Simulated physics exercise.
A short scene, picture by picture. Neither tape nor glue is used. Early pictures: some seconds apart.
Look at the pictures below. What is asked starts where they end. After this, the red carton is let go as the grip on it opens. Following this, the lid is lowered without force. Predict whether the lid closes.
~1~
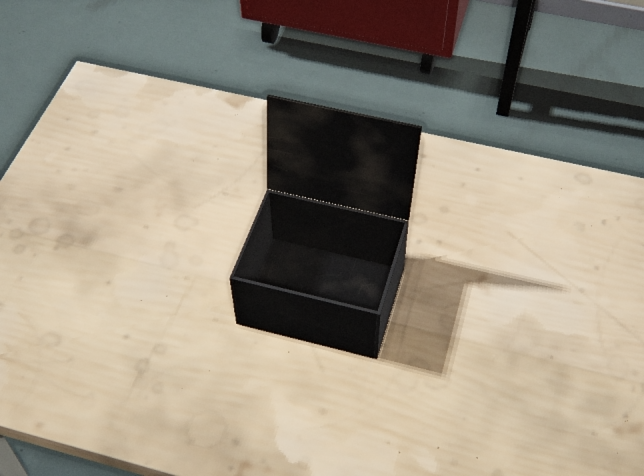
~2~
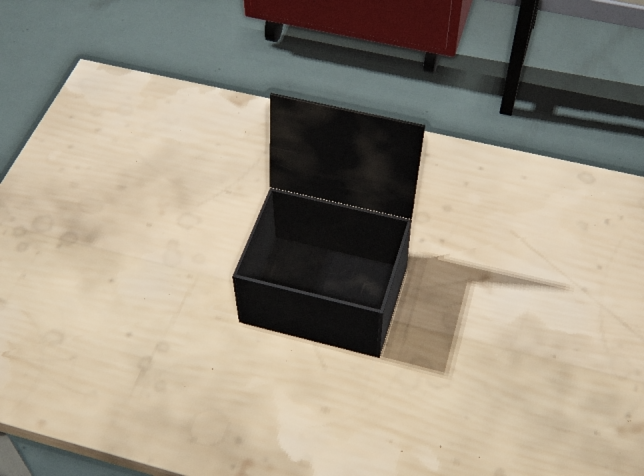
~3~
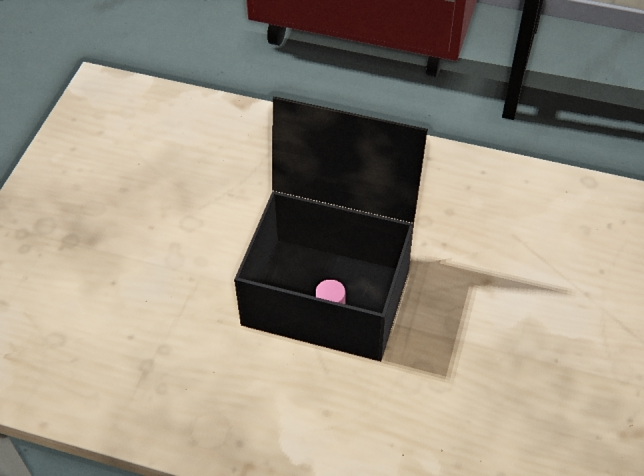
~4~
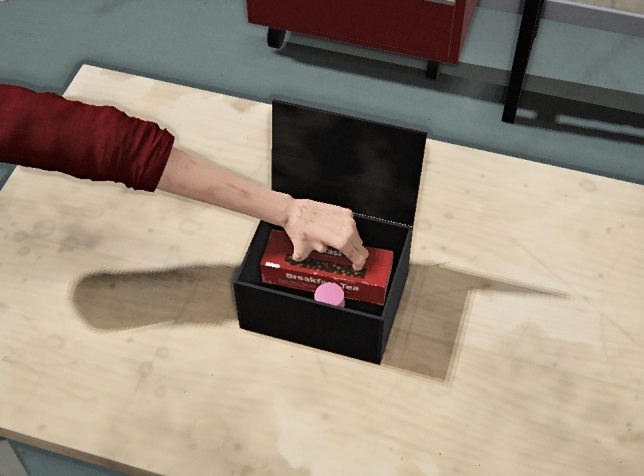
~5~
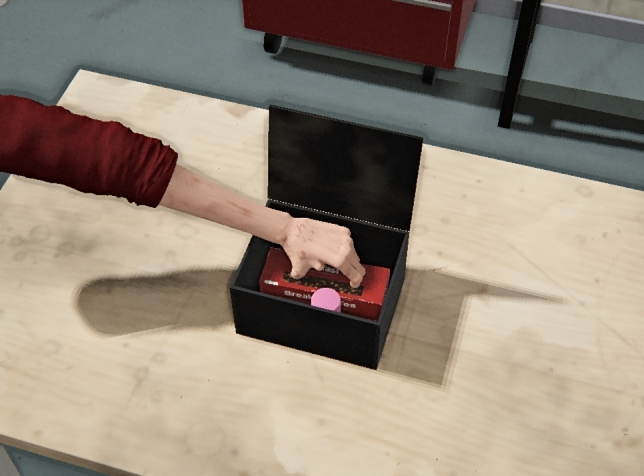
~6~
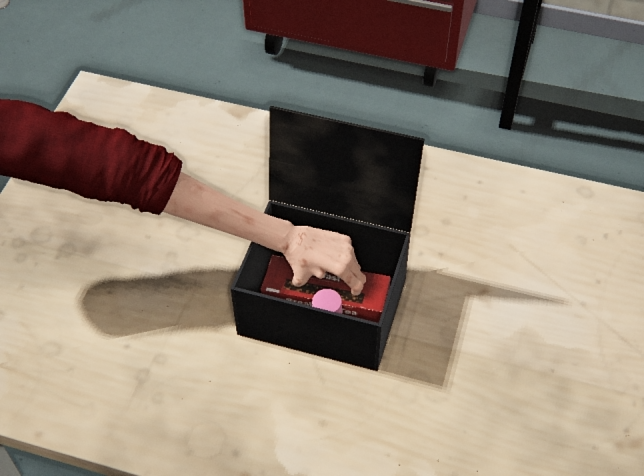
Prediction: The lid closes fully.
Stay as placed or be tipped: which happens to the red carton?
Simply put, it remains unturned.
Then, 1.20 s later than the last frame, lid starting down.
Then, 1.60 s later than the last frame, lid 57° above the rim.
Then, 1.80 s later than the last frame, lid 38° above the rim.
Then, 2.10 s later than the last frame, lid 4° above the rim.
When it is over, lid shut; both as before. End places, in pixels of the last picture, red carton near (326, 292).
